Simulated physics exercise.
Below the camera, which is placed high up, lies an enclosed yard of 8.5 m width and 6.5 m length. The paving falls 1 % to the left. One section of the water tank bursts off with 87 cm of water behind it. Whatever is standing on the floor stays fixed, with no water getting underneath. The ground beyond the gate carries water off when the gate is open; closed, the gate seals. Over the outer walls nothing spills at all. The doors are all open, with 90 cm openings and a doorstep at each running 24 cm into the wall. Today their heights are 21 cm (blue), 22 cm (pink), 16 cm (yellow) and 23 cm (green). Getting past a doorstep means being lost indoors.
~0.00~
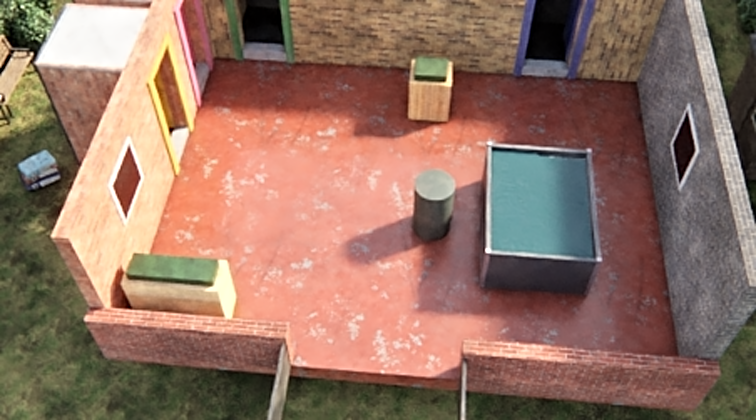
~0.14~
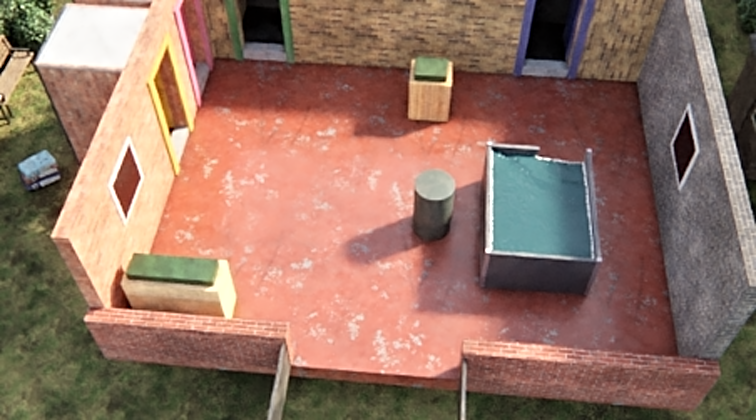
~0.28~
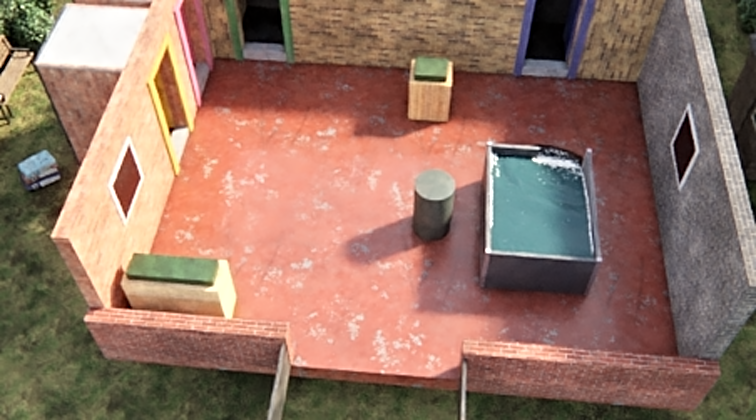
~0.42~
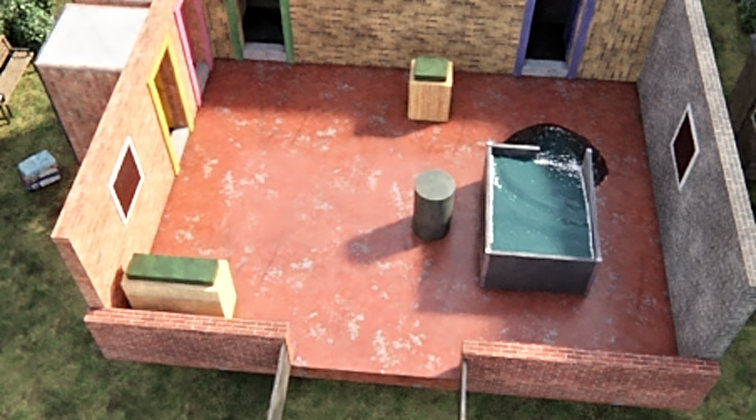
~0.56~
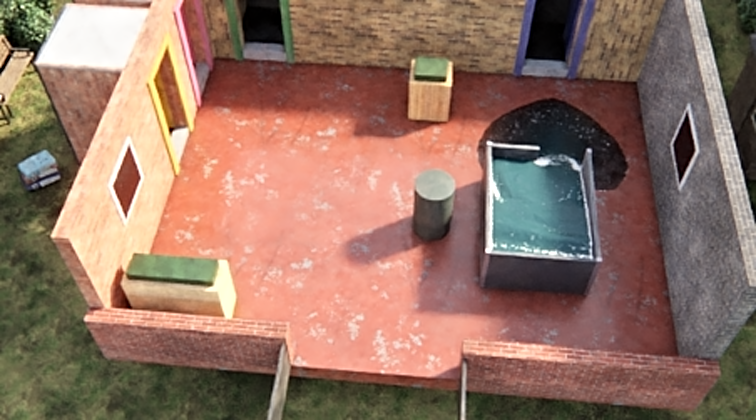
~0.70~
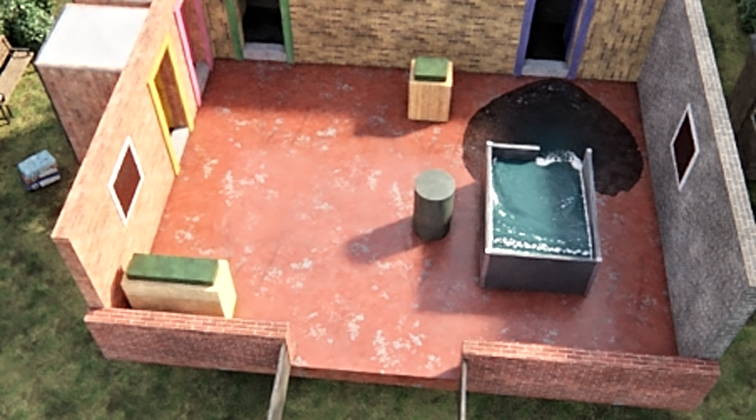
The clip shows a walled yard with red paving and a tank of still water; a section of the tank's far side breaks away, and water pours out, spreading in a dark, widening pool toward the back wall.
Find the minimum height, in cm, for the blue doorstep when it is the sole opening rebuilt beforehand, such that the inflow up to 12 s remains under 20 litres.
The minimum height is about 29 cm.
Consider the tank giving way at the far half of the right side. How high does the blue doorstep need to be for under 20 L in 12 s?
About 14.0 cm.
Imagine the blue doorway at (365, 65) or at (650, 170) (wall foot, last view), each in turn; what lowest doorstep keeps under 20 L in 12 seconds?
About 7.0 cm for the first and 9.5 cm for the second.
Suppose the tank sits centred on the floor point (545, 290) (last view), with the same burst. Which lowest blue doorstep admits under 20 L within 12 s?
Near 23 cm.
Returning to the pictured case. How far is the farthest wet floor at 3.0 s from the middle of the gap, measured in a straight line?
The front is some 6.4 m out.
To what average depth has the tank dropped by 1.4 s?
It averages near 59 cm.
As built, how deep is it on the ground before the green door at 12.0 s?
Depth: Near 7.0 cm.
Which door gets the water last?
Last comes the yellow one.
After 1.4 s water covers 20 % of the floor, deepest (53 cm) near (626, 81); 31 cm at the blue door, 16 litres in over its 21 cm doorstep.
After 3.0 s water covers 30 % of the floor, deepest (28 cm) near (544, 76); 27 cm at the blue door, 95 litres in over its 21 cm doorstep.
After 12.0 s water covers 95 % of the floor, deepest (12 cm) near (142, 278); 7 cm at the blue door, 107 litres in over its 21 cm doorstep.
At the blue door as built, the water arrived by 0.8 s and peaked near 35 cm at 1.8 s.
Run again over the same 12 s with other heights there, 53 litres in over 25 cm, 4 litres over 33.5 cm. The limit of 20 litres is kept from about 29 cm up.
